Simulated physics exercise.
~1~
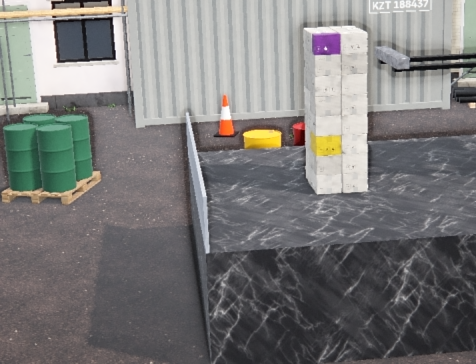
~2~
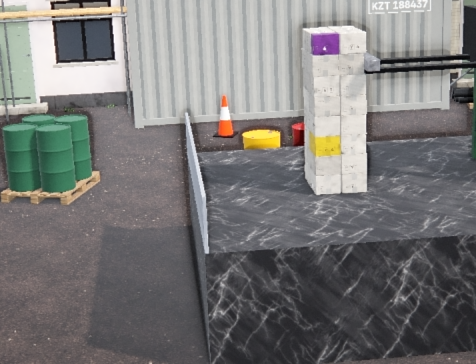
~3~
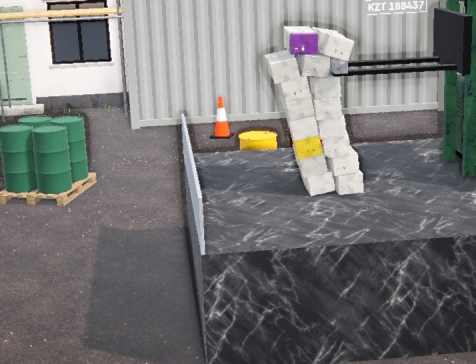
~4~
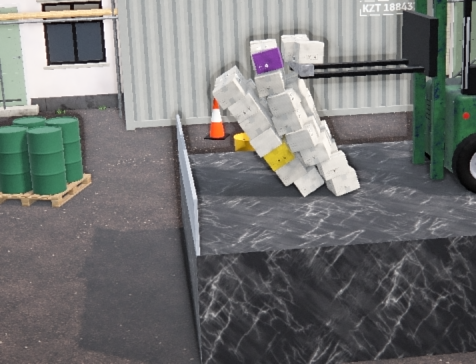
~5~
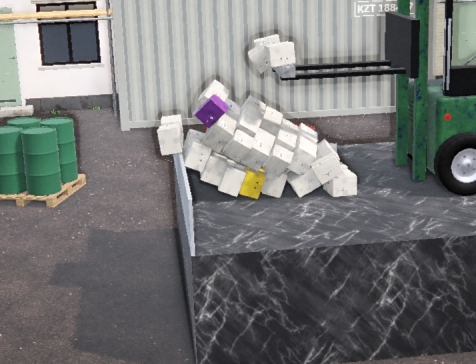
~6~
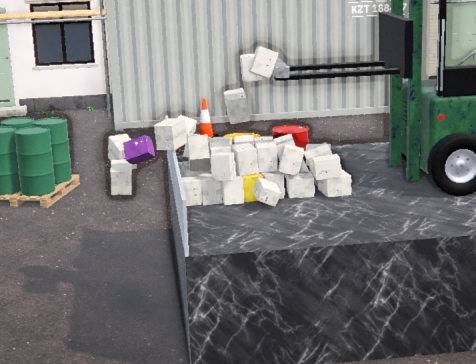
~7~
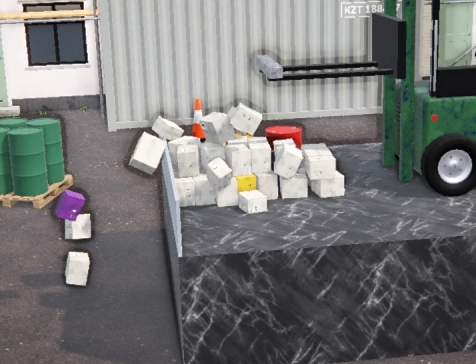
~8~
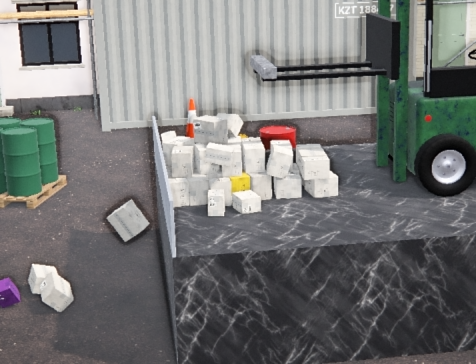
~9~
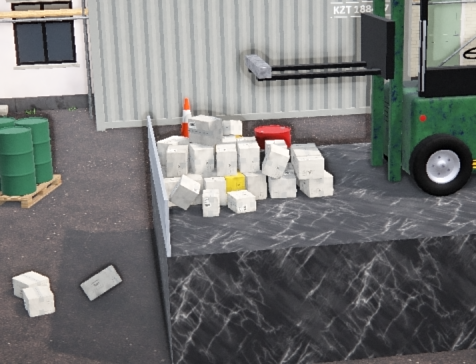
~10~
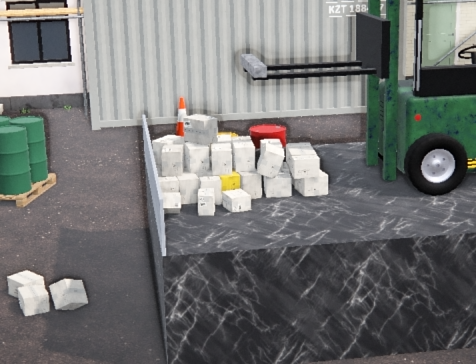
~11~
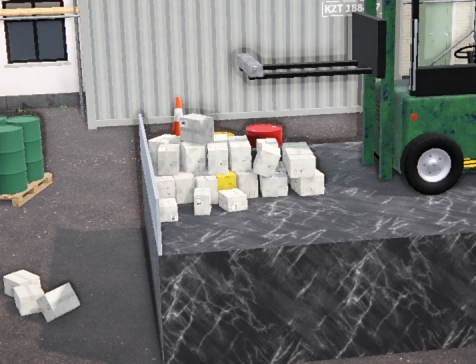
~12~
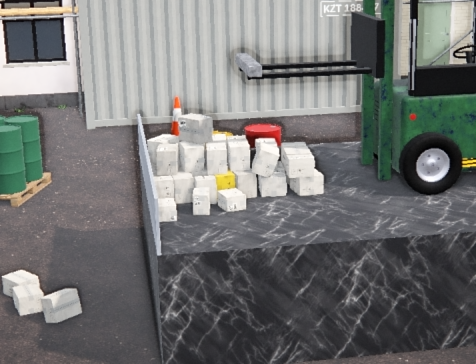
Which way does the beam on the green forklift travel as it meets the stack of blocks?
The beam travels to the left, pushing into the stack of blocks.
